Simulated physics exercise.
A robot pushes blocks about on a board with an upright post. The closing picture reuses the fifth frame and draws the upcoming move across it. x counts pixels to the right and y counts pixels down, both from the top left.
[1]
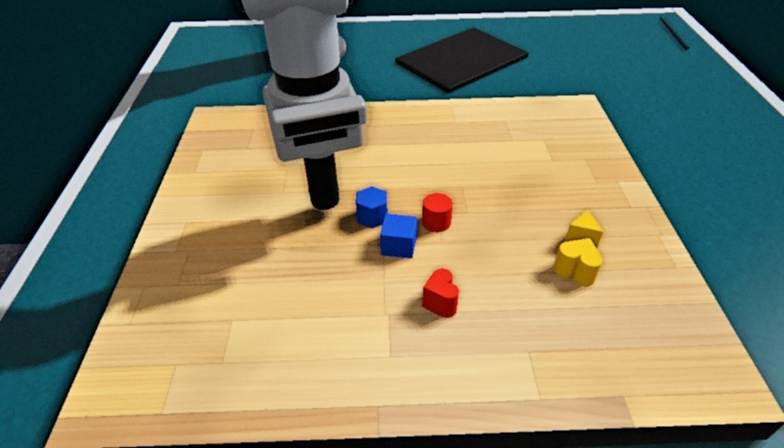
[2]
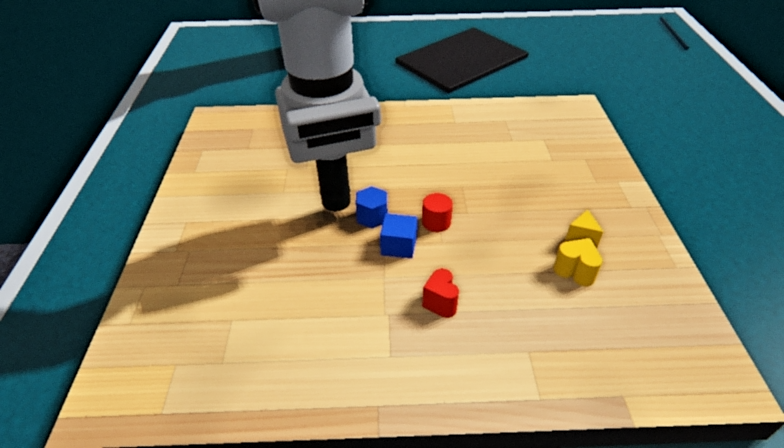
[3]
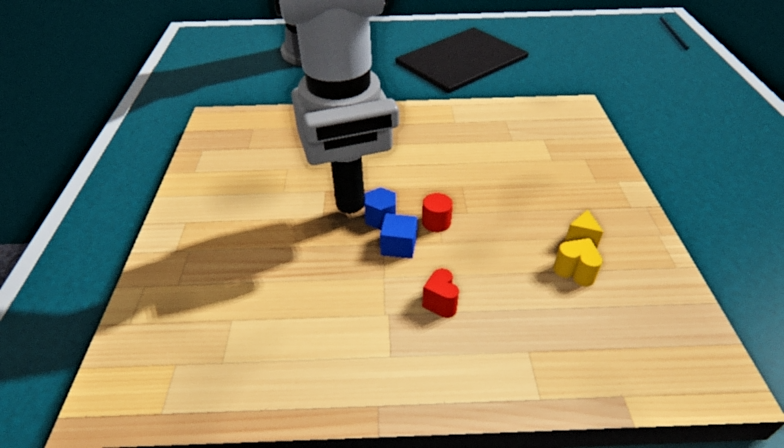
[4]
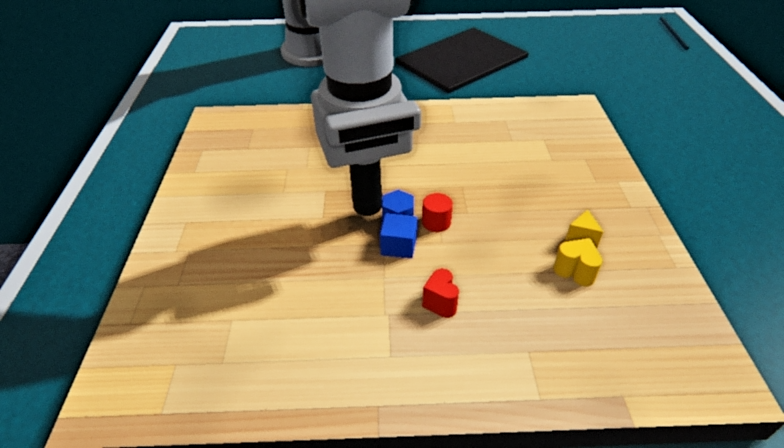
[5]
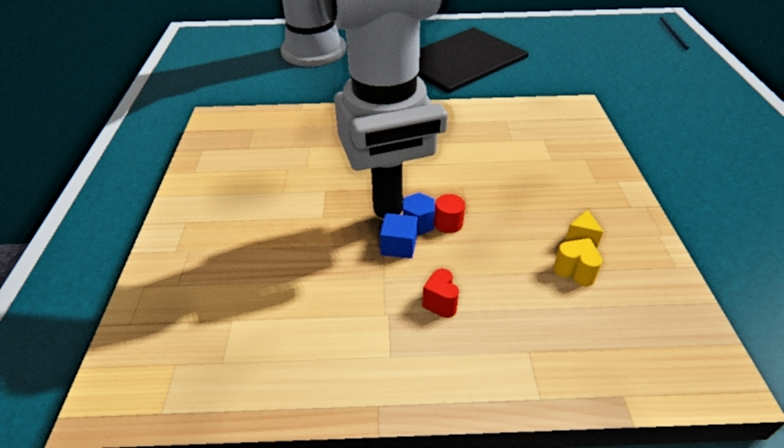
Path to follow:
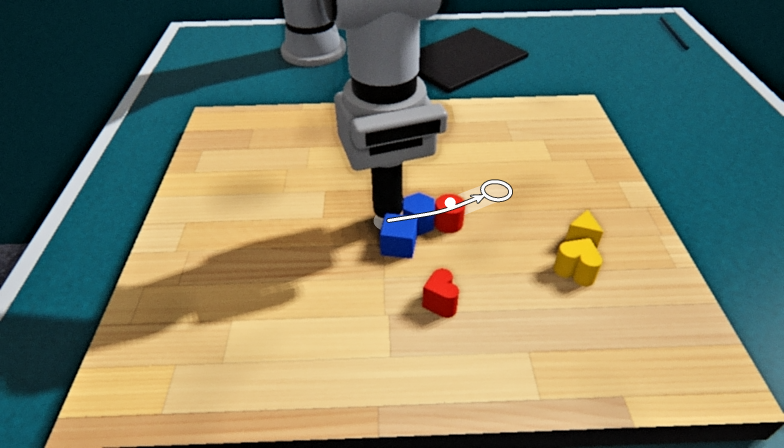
A grey robot arm with a black post slides steadily rightward, meeting the blue six-sided block and pushing it behind the blue cube until the red cylinder shifts slightly right too. The fixed camera looks down on a pale wooden board on a teal table, a black pad behind. The blue cube, the red heart in front, and the yellow triangle and heart at right stay still.
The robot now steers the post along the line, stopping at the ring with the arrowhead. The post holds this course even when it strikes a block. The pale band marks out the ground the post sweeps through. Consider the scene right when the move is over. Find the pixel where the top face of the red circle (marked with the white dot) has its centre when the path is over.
Pixel (512, 216).
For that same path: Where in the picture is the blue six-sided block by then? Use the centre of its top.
I'd say the blue six-sided block ends with its top centre at (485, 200).
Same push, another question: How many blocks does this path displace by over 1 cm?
It should be two.
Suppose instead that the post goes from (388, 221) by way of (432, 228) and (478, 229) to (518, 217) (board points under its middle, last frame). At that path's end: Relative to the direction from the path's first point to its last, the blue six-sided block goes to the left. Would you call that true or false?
It is false.
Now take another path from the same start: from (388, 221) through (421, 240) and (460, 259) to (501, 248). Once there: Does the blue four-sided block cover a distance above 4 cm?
Answer: No.
The drawn path runs from (388, 221) through (428, 214) and (464, 203) to (497, 191); the dot is on the red circle.
What follows on the original path. One third of the way, post at (429, 203); blue six-sided block at (459, 201), turned 25° clockwise; red circle at (491, 208).
Two thirds of the way, post at (465, 193); blue six-sided block at (485, 200), turned 50° clockwise; red circle at (512, 215).
At the end, post at (498, 180); blue four-sided block not moved; blue six-sided block at (485, 200), turned 55° clockwise; red circle at (512, 216).
